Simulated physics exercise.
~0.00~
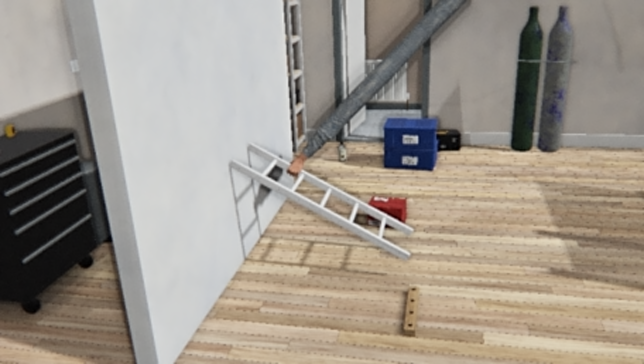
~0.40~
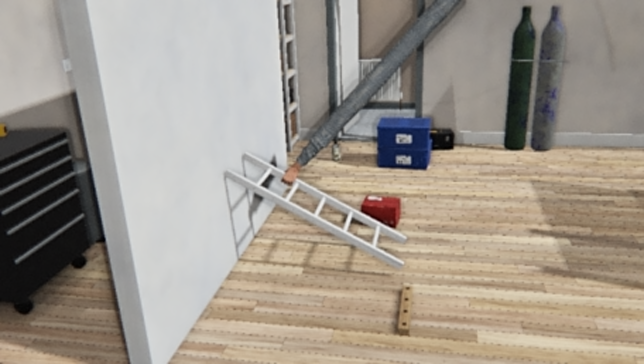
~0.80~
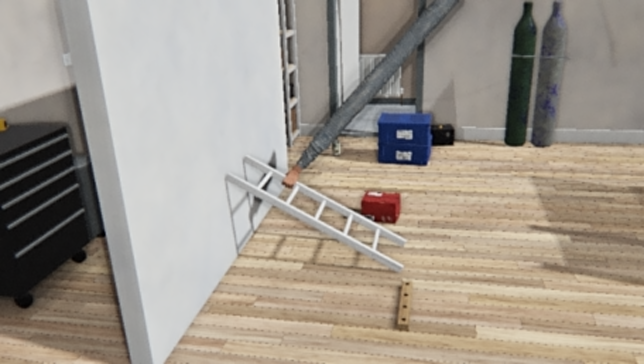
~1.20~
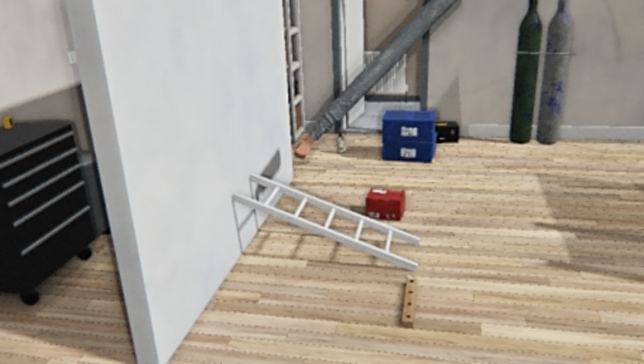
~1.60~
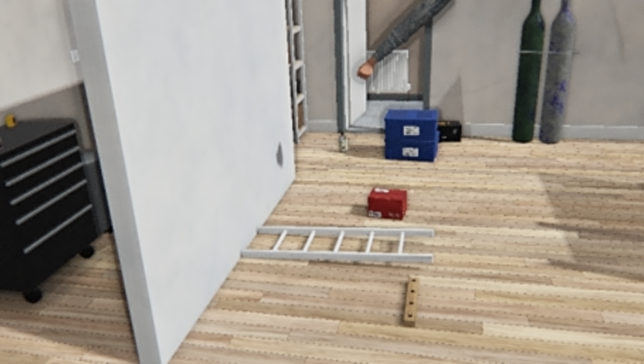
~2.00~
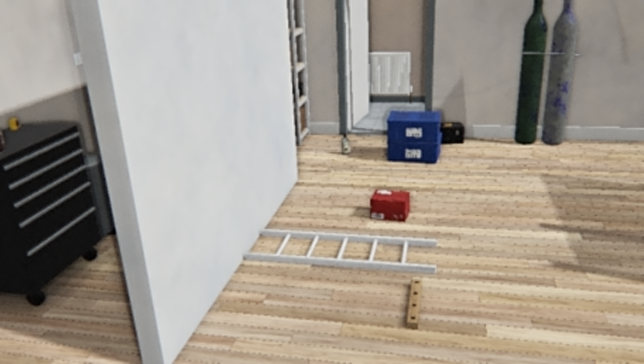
In a room with a wooden floor, a grey arm held a white rack leaning against a pale wall, then let go and drew away, and the rack slid down until it lay flat behind the wooden strip, near the unmoved red box.
